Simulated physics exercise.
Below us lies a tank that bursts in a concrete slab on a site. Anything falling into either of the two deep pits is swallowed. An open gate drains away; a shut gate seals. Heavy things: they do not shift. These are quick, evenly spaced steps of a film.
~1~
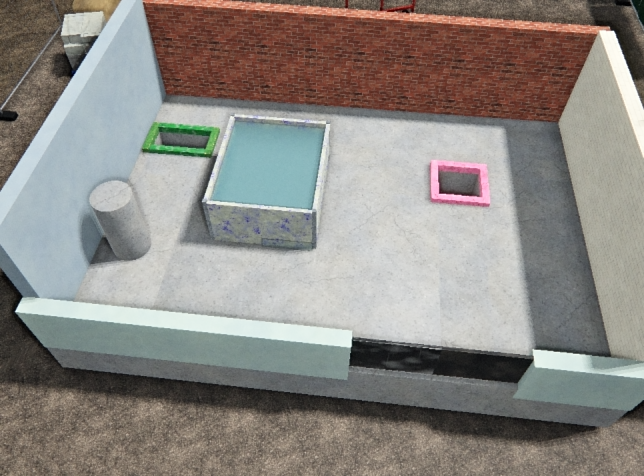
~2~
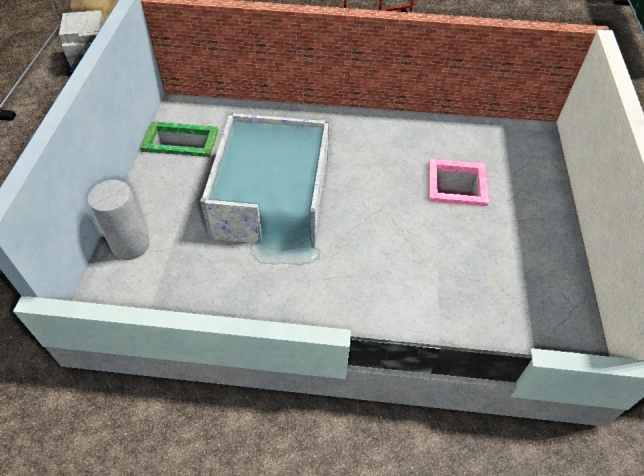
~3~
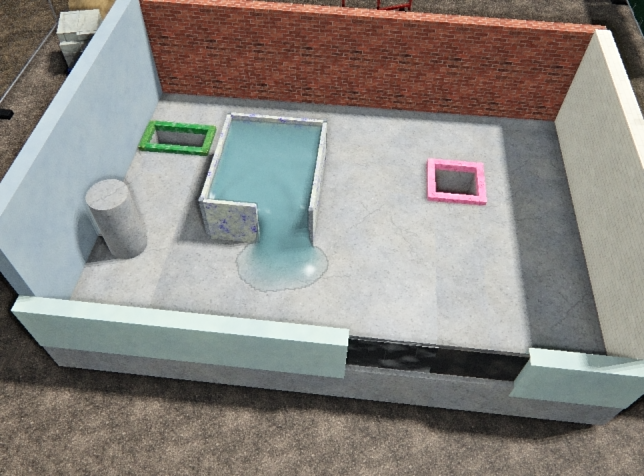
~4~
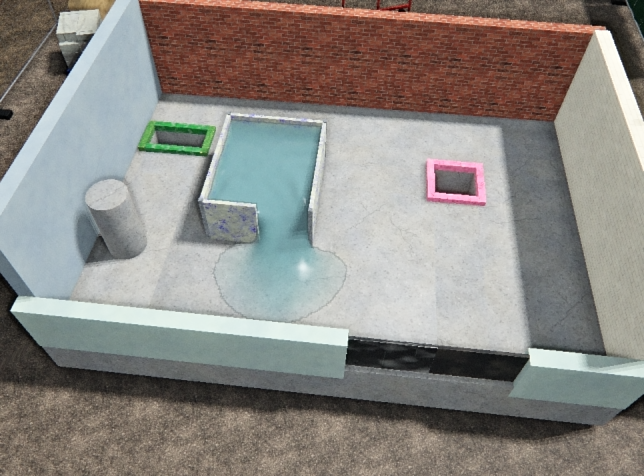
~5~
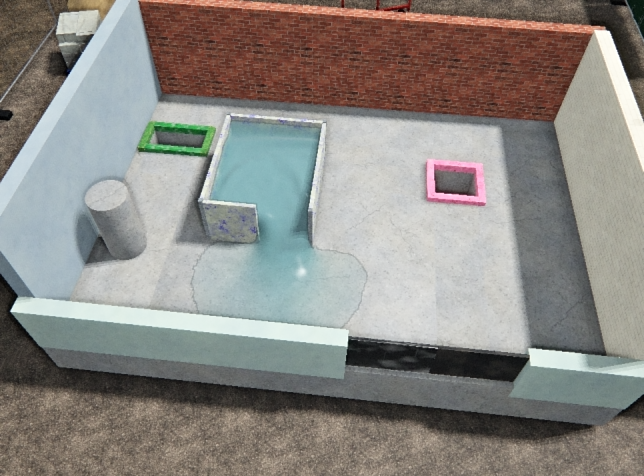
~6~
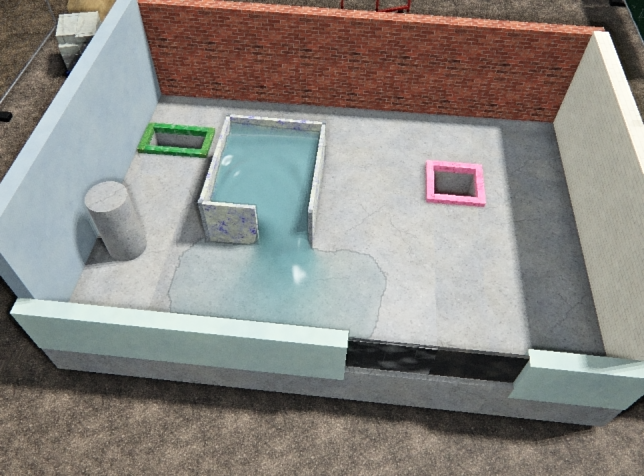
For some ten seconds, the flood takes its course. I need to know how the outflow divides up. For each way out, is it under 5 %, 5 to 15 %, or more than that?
In order: Gate: Beneath five per cent; pink pit: Beneath five per cent; green pit: Beneath five per cent.
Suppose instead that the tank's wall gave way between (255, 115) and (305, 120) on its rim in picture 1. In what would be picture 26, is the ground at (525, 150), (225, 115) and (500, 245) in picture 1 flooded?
First point swamped, second point swamped, third point spared.
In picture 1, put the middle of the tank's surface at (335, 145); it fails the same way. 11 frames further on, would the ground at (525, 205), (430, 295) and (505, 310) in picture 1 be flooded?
Taking them as they were asked, they come out bone dry, soaked, soaked.
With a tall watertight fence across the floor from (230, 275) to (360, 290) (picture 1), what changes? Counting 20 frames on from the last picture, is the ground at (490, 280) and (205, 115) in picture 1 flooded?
Going by the list, I'd say reached by the flood, then kept clear of the flood.
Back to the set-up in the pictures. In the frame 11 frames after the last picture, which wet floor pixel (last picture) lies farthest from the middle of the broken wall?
Front's tip: Near (605, 381).
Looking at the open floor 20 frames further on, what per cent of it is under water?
Around 50 in a hundred.
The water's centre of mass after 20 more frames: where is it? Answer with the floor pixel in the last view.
Somewhere near (297, 256).
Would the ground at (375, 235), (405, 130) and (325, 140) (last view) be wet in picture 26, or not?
In that order, the three spots are high and dry, high and dry and high and dry.
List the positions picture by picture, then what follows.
The water tank at (271, 163) is whole and still, in the first frame.
The front is at (317, 251), out from the gap at (286, 230), in the second frame.
Water pours out at (284, 232) and has run to (259, 284), in the third frame.
The front is at (260, 319), out from the gap at (284, 233), in the fourth frame.
The front is at a hidden place, out from the gap at (284, 234), in the fifth frame.
The front is at a hidden place, out from the gap at (284, 234), in the sixth frame.
A moment on, water covers 20 % of the floor; the gate 0 %, the pink pit 0 %, the green pit 0 %.
Next, water covers 30 % of the floor; the gate 0 %, the pink pit 0 %, the green pit 0 %.
Then, water covers 50 % of the floor; the gate 0 %, the pink pit 0 %, the green pit 0 %.
Later, water covers 70 % of the floor; the gate 0 %, the pink pit 0 %, the green pit 1 %.
In the end, water covers 95 % of the floor; the gate 0 %, the pink pit 0 %, the green pit 2 %.
